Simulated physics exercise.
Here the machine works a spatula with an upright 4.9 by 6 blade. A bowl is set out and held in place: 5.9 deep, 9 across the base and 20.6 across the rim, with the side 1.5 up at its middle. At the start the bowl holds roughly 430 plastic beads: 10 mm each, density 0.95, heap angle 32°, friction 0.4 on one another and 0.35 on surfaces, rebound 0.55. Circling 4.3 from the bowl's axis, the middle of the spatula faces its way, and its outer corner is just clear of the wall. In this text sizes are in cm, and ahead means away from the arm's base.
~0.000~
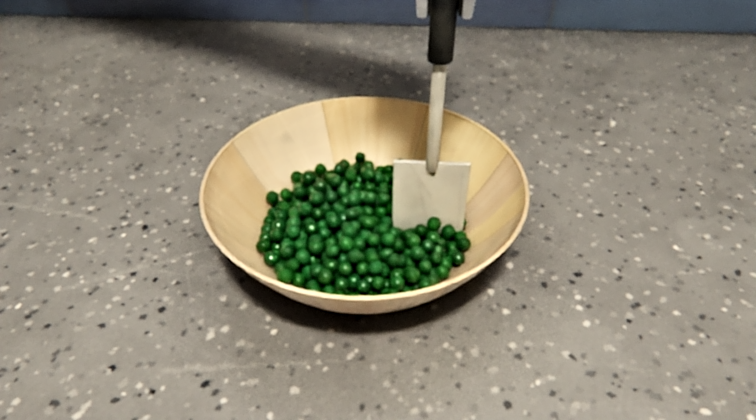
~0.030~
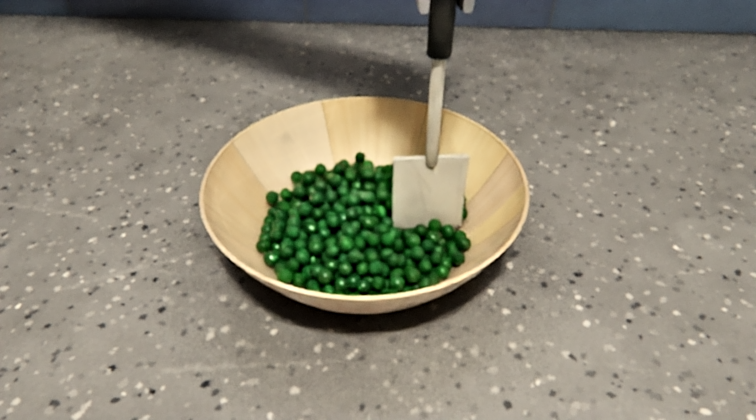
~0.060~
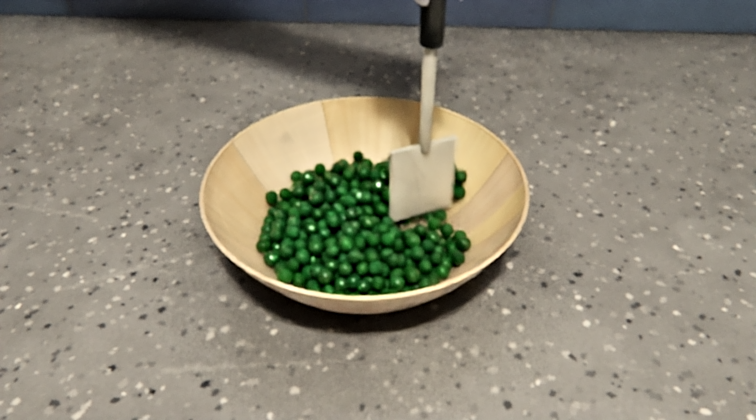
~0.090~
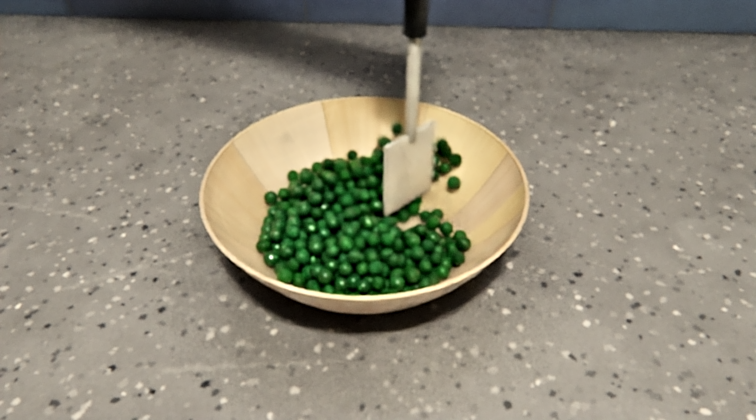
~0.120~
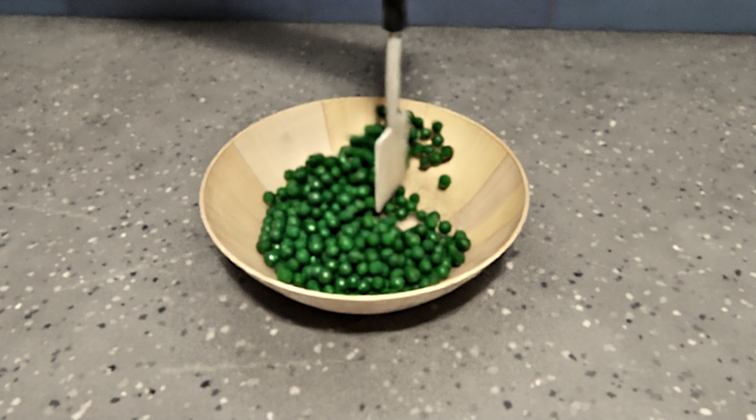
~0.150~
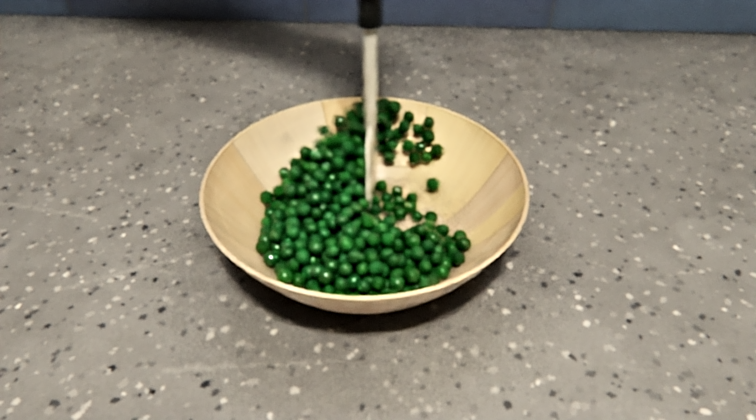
On a speckled grey surface, a pale wooden bowl holds a heap of small green beads, with a spatula's light blade standing in them at the right. The spatula sweeps leftward toward the back of the bowl, turning edge-on and pushing beads up the rear wall, while some lie scattered behind it.
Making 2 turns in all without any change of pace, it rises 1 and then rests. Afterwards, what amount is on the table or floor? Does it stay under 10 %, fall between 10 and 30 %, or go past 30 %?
It stays under 10 %.
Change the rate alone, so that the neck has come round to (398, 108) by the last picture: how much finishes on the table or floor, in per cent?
It works out to roughly 0 percent.
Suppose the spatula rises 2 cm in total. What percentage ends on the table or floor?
That works out to some 5 per cent.
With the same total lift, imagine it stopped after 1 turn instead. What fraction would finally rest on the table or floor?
I'd expect some 5 per cent.
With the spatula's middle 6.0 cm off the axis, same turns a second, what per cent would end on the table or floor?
It would be close to 0 per cent then.
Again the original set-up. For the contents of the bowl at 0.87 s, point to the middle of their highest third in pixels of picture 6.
The centre is close to (299, 221).
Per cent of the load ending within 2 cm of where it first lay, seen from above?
About 5 per cent.
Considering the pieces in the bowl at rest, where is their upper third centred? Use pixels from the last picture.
Roughly pixel (339, 210).
By 0.51 s, 336° round, highest piece 7 above the table; 409 in the bowl, 14 on the table or floor, 7 in flight or on the tool.
By 0.87 s, 223° round, highest piece 6 above the table; 402 in the bowl, 28 on the table or floor.
By 1.25 s, 0° round, highest piece 5 above the table; 402 in the bowl, 28 on the table or floor.
By 1.95 s, 0° round, highest piece 5 above the table; 402 in the bowl, 28 on the table or floor.
Final count, 402 in the bowl, 28 on the table or floor. That is 7 % on the table or floor.
